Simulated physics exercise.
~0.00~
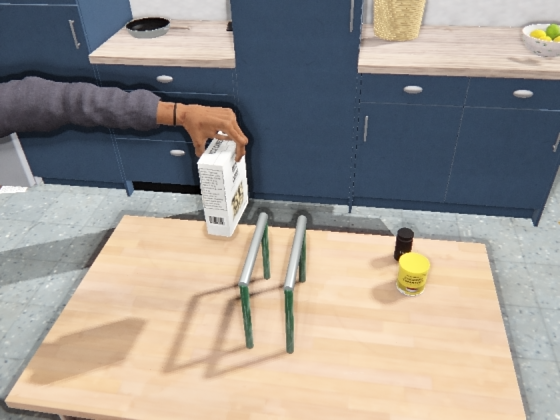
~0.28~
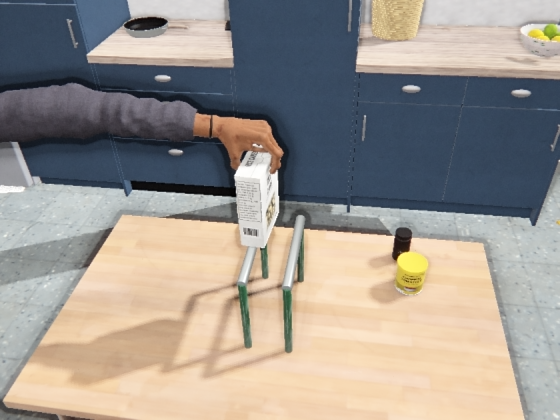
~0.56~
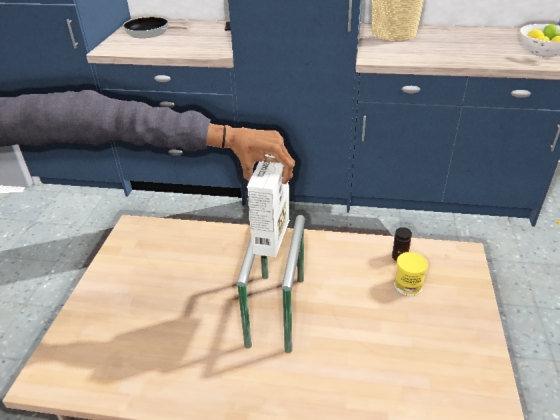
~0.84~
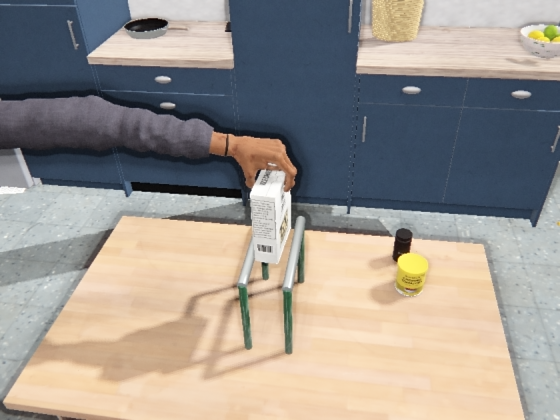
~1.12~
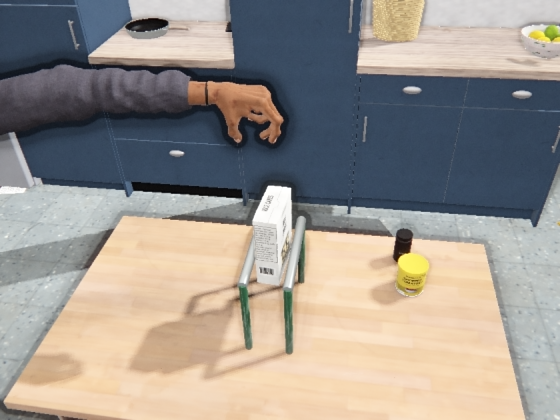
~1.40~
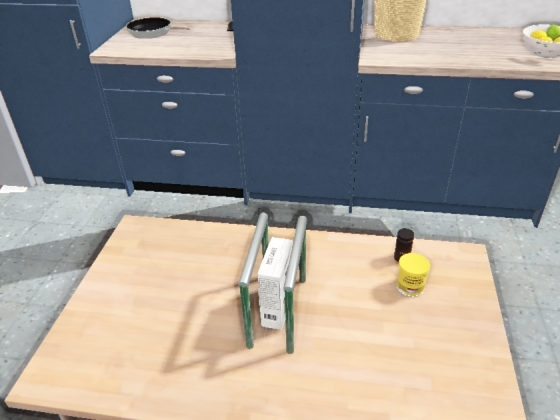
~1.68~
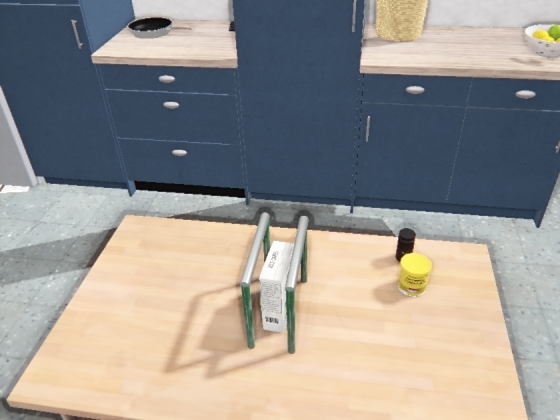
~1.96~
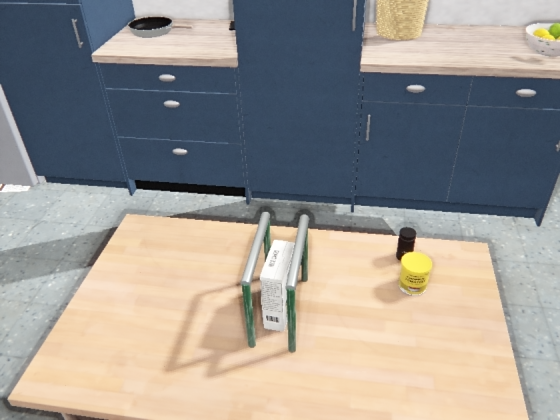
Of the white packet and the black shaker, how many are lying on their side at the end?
None of them are. The white packet stands upright between the rails, and the black shaker is still standing on the right side of the table.
